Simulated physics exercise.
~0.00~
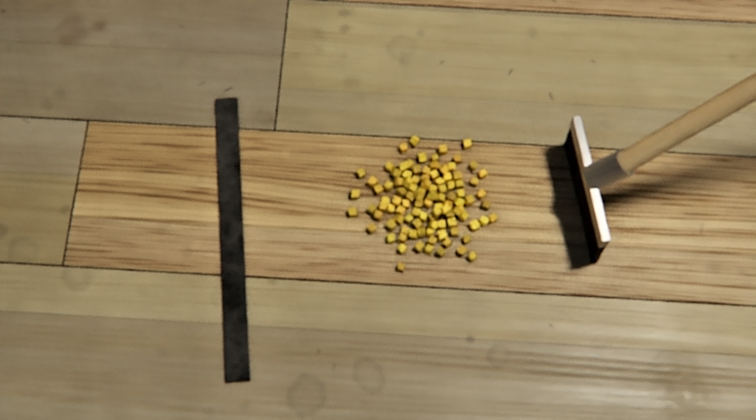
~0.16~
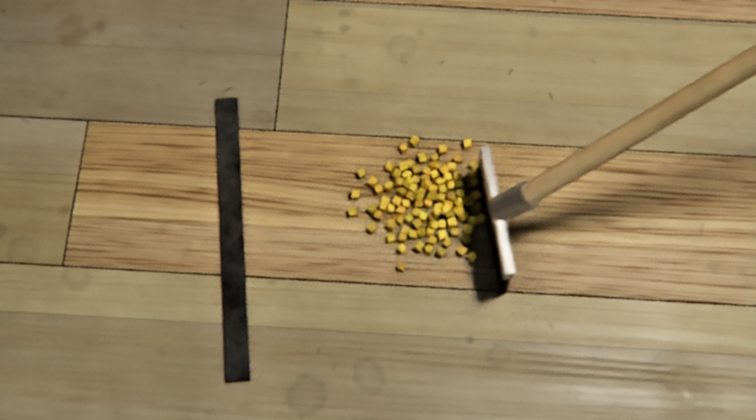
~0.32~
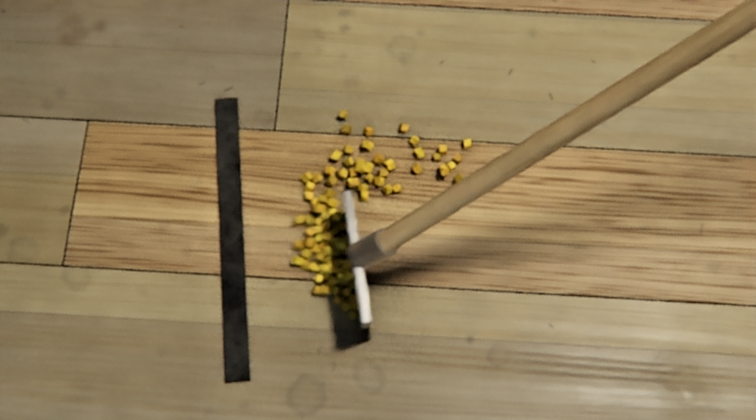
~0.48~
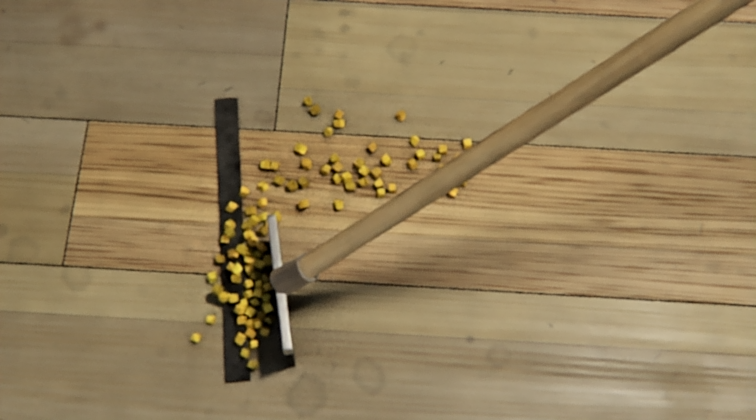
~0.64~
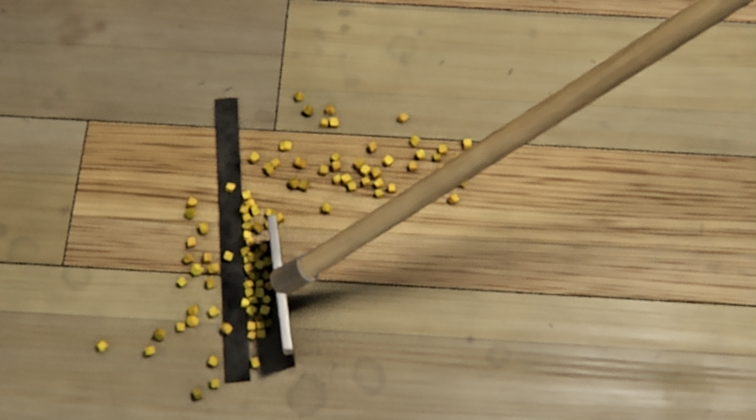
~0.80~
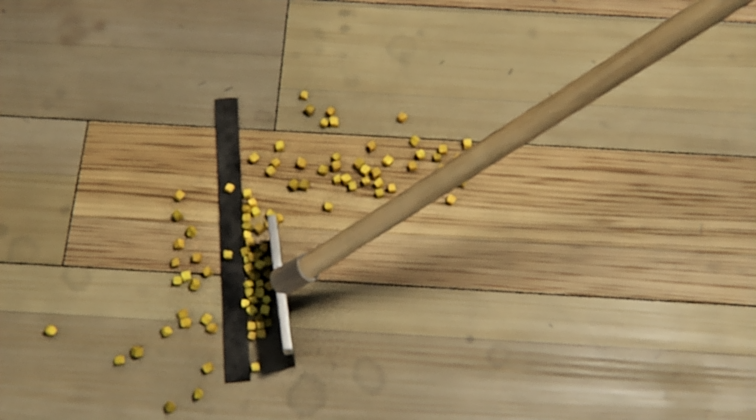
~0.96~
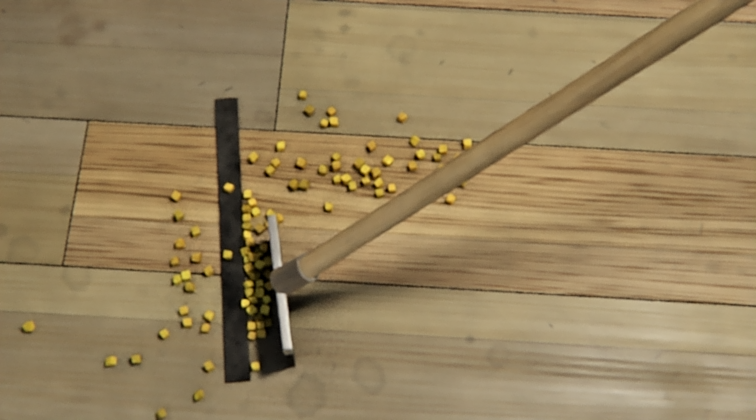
We see a squeegee on a long handle sweep left across a wooden floor into a pile of small yellow cubes, pushing many toward a dark strip. It halts just short of the strip, and cubes scatter past it, while others rest against the blade or trail behind.
